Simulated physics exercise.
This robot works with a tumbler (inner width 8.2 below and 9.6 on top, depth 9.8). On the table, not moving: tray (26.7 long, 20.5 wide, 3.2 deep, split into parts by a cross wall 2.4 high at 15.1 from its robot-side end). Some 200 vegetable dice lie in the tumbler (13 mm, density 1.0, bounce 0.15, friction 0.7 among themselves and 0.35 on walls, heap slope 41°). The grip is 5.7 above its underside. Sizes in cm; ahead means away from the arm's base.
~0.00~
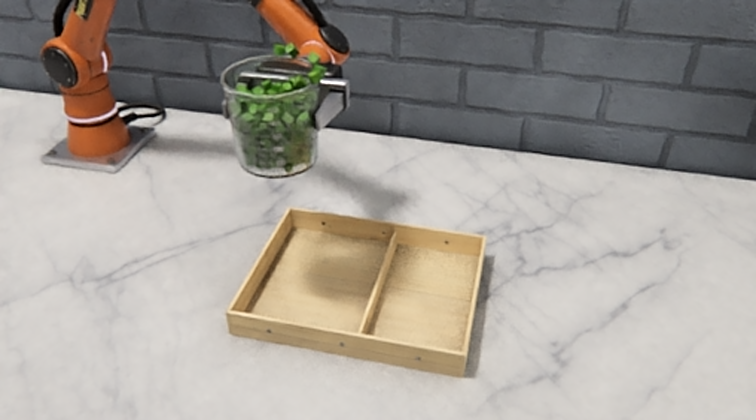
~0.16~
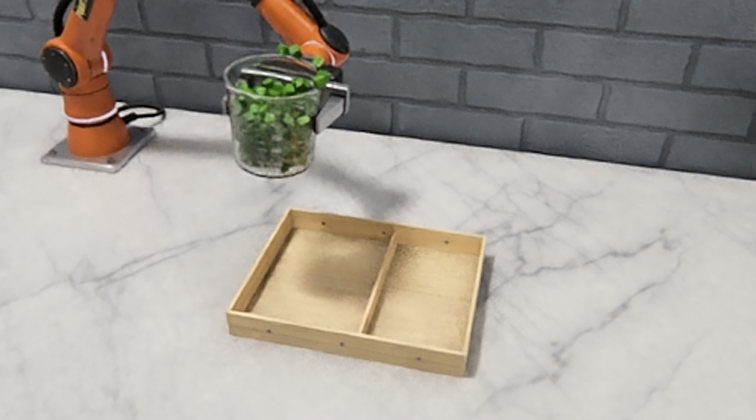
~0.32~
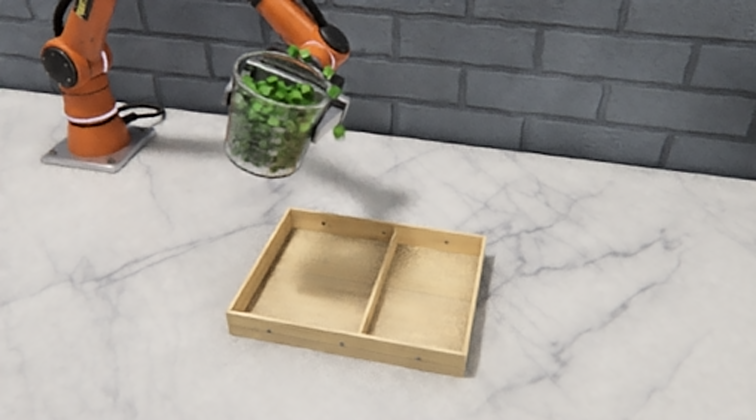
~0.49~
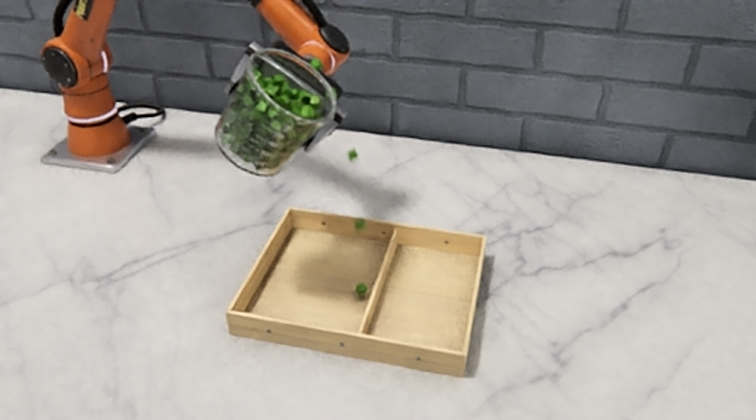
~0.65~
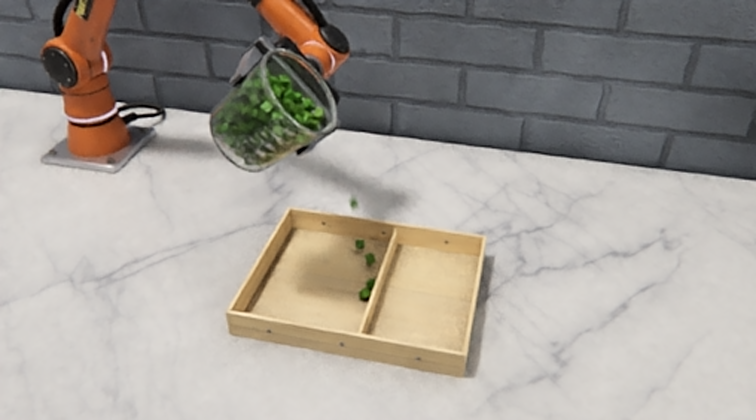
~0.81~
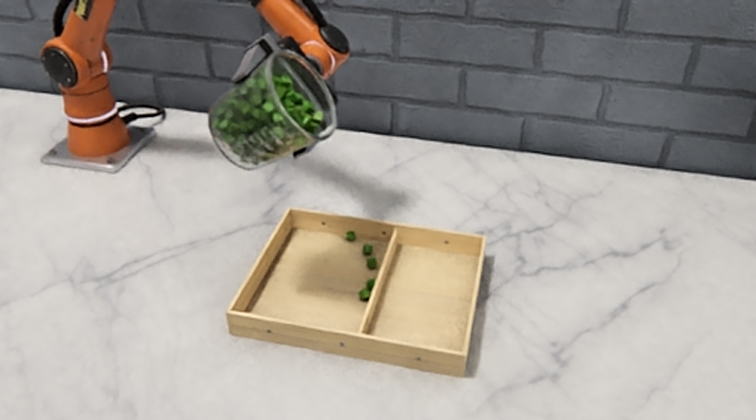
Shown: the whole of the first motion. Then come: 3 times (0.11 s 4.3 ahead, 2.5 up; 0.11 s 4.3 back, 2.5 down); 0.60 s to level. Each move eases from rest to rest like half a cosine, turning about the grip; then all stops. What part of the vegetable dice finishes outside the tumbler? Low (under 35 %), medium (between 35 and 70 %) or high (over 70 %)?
A medium share, between 35 and 70 %, ends outside the tumbler.
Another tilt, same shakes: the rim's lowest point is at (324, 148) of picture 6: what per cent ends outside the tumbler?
About 95 per cent.
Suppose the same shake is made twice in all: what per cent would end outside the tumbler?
Then about 50 per cent.
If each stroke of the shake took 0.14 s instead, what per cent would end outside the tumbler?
Then about 35 per cent.
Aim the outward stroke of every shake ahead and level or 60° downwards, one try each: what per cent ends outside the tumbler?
About 35 and 5 per cent.
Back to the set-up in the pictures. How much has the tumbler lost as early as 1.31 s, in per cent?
Near 45 per cent so far.
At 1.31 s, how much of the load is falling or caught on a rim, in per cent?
Roughly 14 per cent.
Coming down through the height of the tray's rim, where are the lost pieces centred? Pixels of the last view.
Near (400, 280).
After 1.31 s, tilted 54° forward, highest piece 27 above the table; 111 in the tumbler, 39 in the far-side part, 21 in the robot-side part, 2 on the table or floor, 29 in flight or on a rim.
After 1.82 s, tilted 20° forward, highest piece 26 above the table; 87 in the tumbler, 64 in the far-side part, 42 in the robot-side part, 9 on the table or floor.
After 2.27 s, level, highest piece 27 above the table; 87 in the tumbler, 64 in the far-side part, 42 in the robot-side part, 9 on the table or floor.
After 3.32 s, level, highest piece 27 above the table; 87 in the tumbler, 64 in the far-side part, 42 in the robot-side part, 9 on the table or floor.
In the end, 87 in the tumbler, 64 in the far-side part, 42 in the robot-side part, 9 on the table or floor. That is 57 % outside the tumbler.
